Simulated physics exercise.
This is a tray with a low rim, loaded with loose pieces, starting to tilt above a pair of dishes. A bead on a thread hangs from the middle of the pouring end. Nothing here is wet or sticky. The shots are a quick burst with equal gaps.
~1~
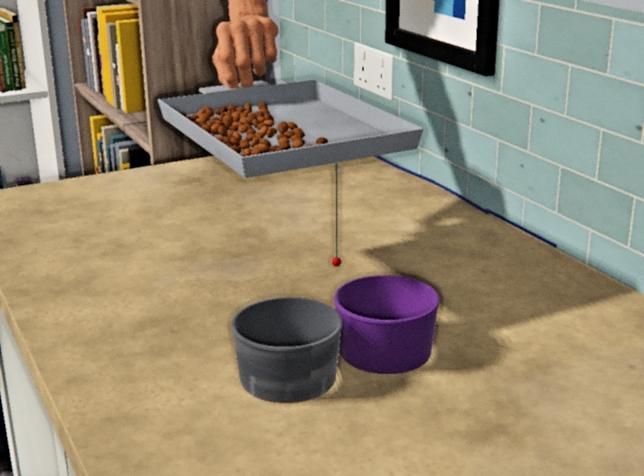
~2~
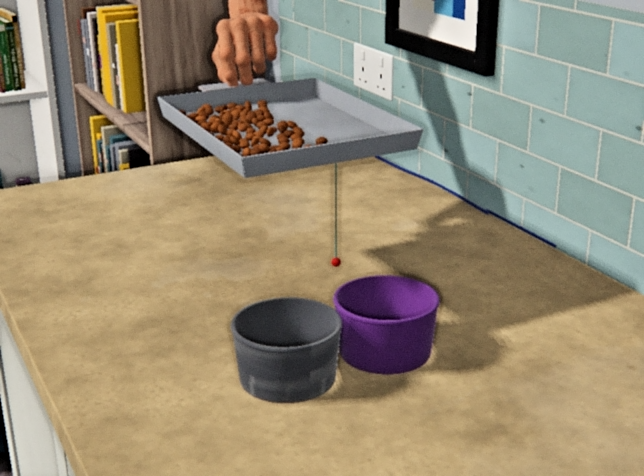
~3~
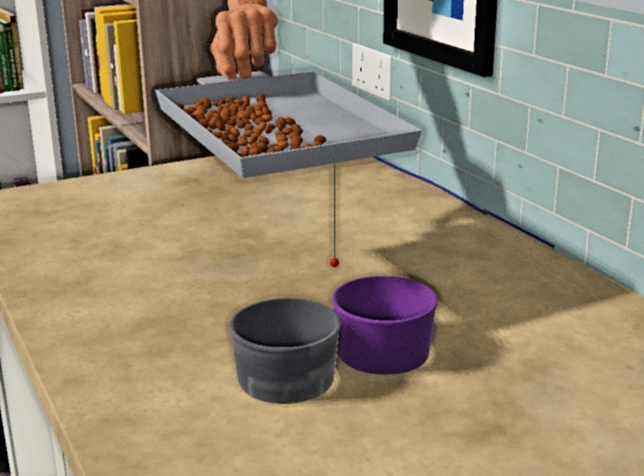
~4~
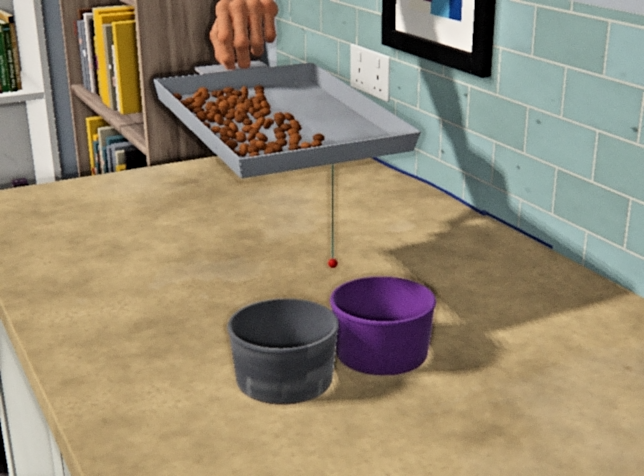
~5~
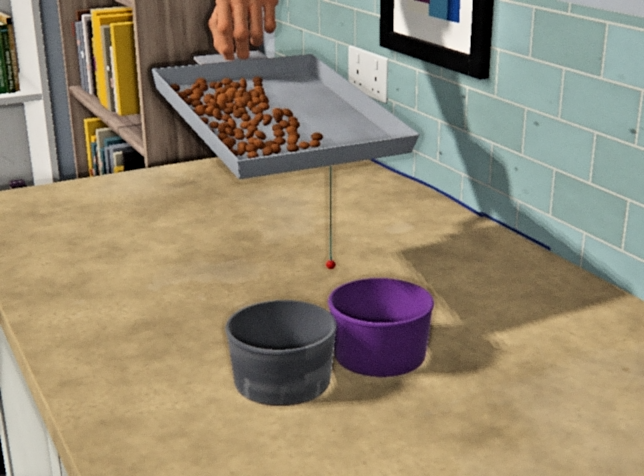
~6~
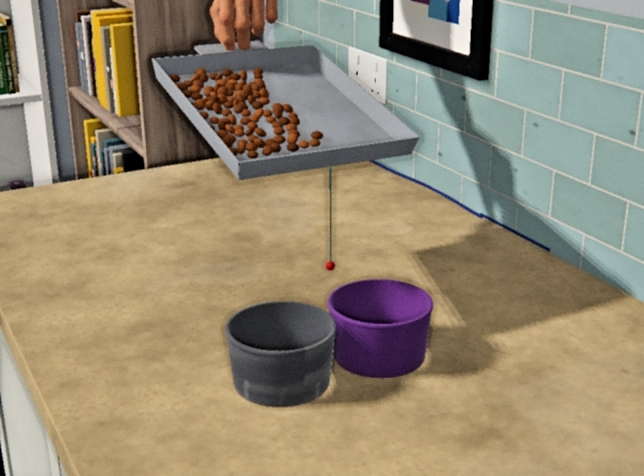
On a kitchen worktop, a hand gradually tilting a grey tray of small brown pieces above a grey bowl and a purple bowl.
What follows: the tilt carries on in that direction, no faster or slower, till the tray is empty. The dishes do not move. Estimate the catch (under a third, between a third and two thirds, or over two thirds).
Together they catch over two thirds.
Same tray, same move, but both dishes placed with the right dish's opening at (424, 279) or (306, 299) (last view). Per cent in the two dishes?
First some 90, then 50 per cent.
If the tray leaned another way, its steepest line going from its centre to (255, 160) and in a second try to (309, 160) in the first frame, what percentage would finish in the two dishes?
First some 10, then 80 per cent.
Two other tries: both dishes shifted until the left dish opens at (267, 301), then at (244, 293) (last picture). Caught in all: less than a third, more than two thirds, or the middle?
One: The middle third. Two: Below one third.
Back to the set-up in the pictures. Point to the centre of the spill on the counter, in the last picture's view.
Around (425, 329).
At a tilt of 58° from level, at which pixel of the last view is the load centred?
Near (310, 149).
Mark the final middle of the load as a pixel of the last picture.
At about (371, 350).
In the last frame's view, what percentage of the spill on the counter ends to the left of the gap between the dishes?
Some 30 per cent.
Just after the last frame, tray tipped steeply; almost all on the tray; just a few in the air.
A moment on, tray tipped right over; the larger part on the tray; just a few in the left dish; about a tenth in the right dish; about a tenth outside both; about a tenth in the air.
Further on, tray tipped past a quarter turn; roughly a quarter in the left dish; roughly half in the right dish; roughly a quarter outside both.
When it is over, tray tipped past a quarter turn; roughly a quarter in the left dish; roughly half in the right dish; roughly a quarter outside both.
